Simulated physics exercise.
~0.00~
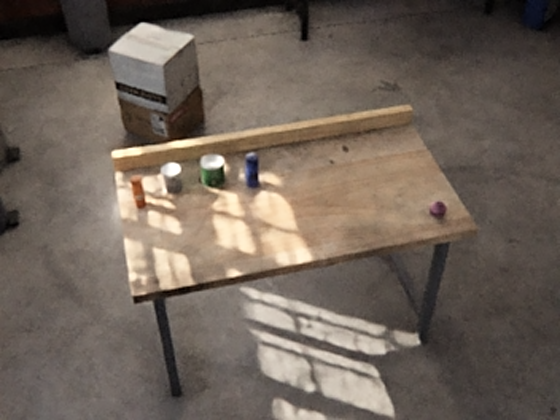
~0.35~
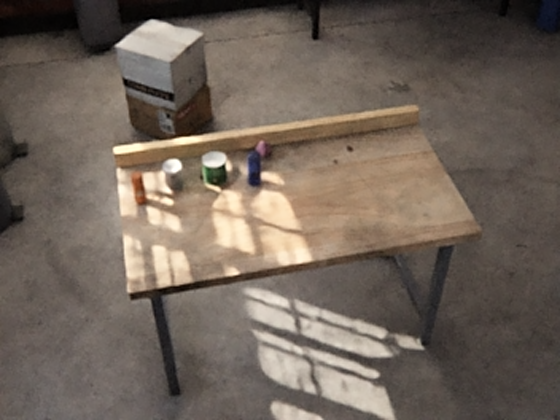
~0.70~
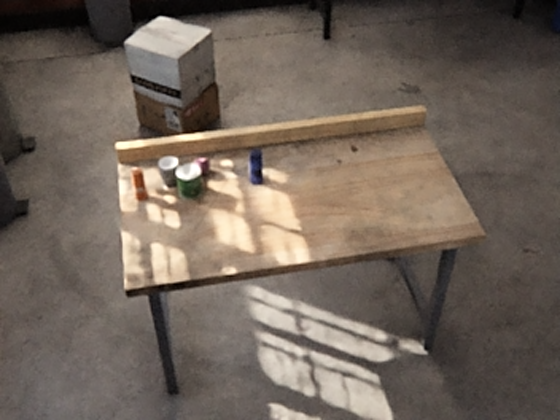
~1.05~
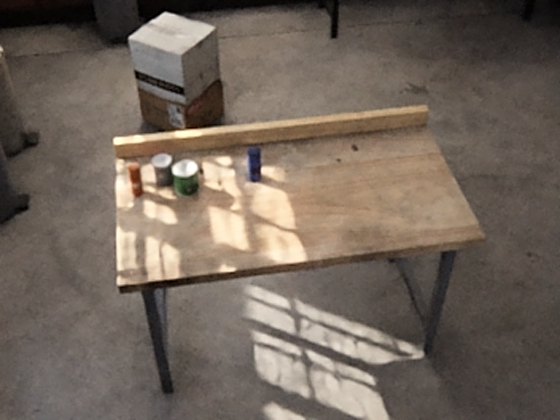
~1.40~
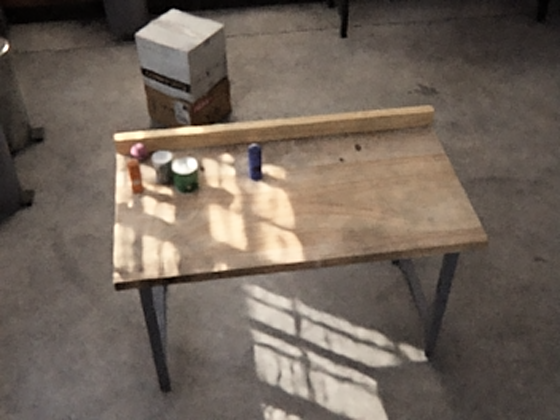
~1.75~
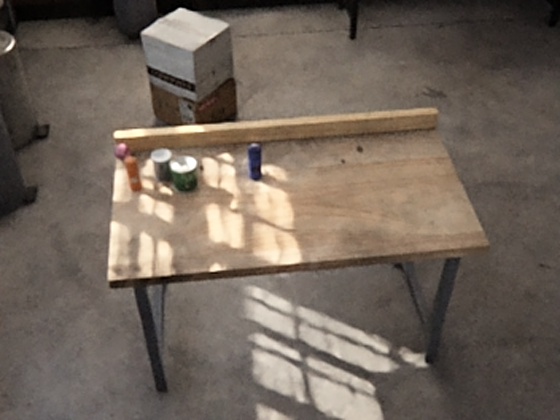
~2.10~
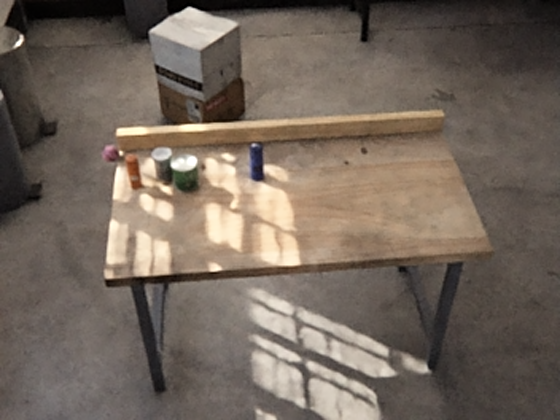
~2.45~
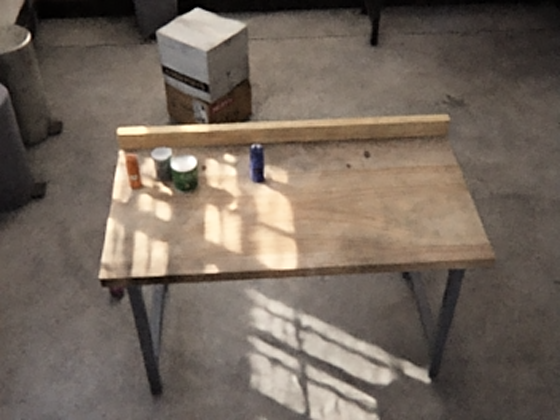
A pink ball bounces off the rail, nudges the green tin and drops off the table's left side.
